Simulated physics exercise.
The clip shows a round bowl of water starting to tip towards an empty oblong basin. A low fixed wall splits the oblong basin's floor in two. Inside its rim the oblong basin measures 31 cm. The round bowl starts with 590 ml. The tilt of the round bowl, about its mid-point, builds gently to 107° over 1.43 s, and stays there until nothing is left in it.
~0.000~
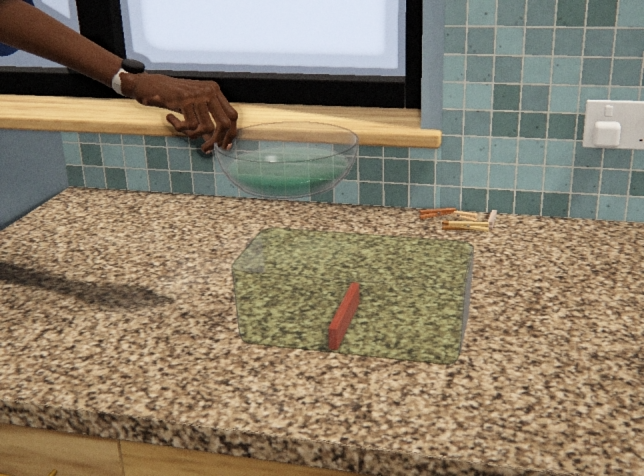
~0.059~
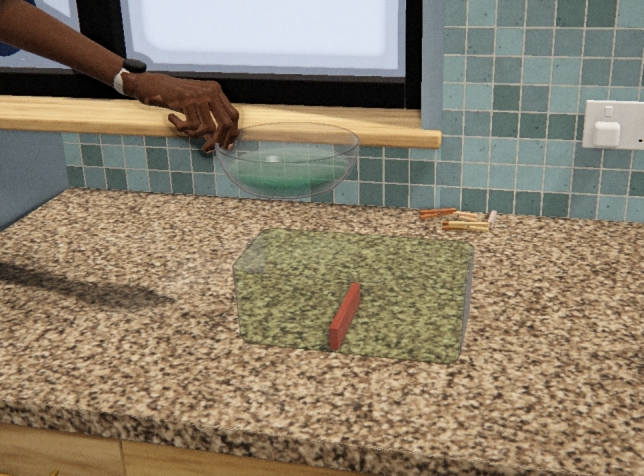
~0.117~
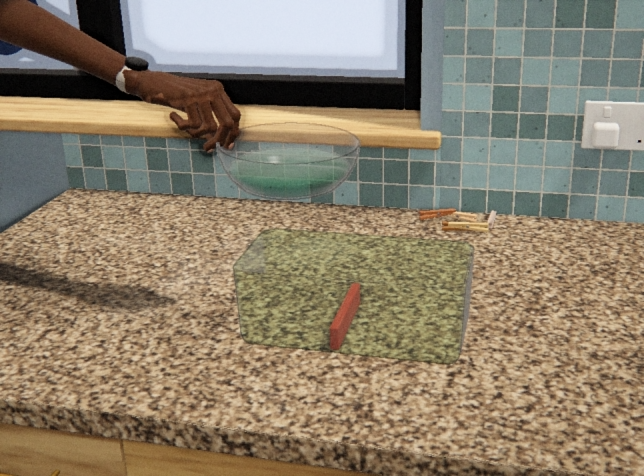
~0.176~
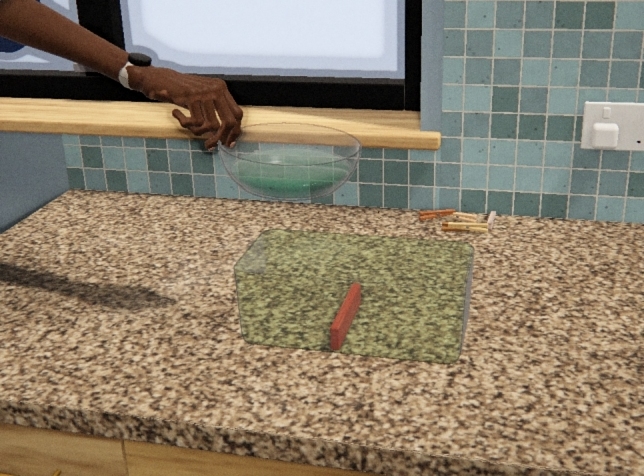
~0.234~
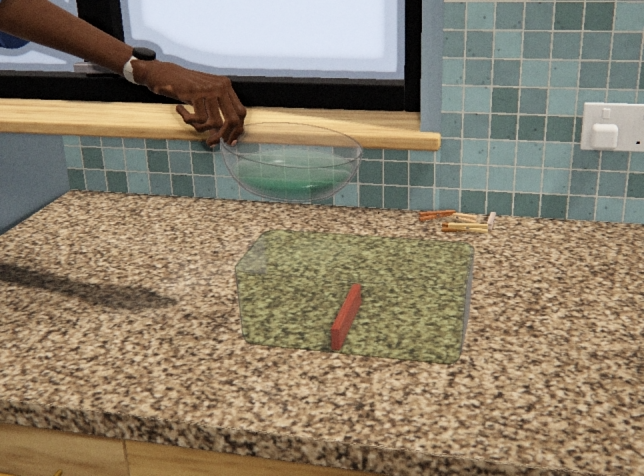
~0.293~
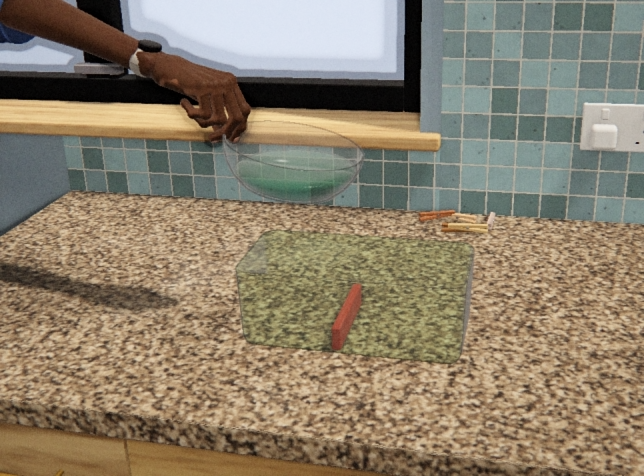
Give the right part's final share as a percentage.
Roughly 87 per cent is past the wall.
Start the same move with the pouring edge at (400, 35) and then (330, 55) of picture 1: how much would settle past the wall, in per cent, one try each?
In turn about 65 and 80 per cent.
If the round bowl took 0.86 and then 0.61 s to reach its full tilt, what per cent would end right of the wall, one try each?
In turn about 75 and 75 per cent.
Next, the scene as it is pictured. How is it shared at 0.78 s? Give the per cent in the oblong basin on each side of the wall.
Left about 0, right about 24.
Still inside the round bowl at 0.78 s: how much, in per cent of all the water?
About 48 per cent.
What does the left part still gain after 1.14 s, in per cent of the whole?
Near 2 in a hundred.
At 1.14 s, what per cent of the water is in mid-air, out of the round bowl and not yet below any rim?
About 3 per cent.
By 0.78 s the tilt is 62° and 47 per cent is still to pour, 0 is left of the wall and 23 right of it.
By 1.14 s the tilt is 97° and 1 per cent is still to pour, 10 is left of the wall and 86 right of it.
By 1.52 s the tilt is 107° and 0 per cent is still to pour, 12 is left of the wall and 87 right of it.
By 1.93 s the tilt is 107° and 0 per cent is still to pour, 12 is left of the wall and 87 right of it.
At rest 12 per cent lies left of the wall, 87 right of it and 1 outside.
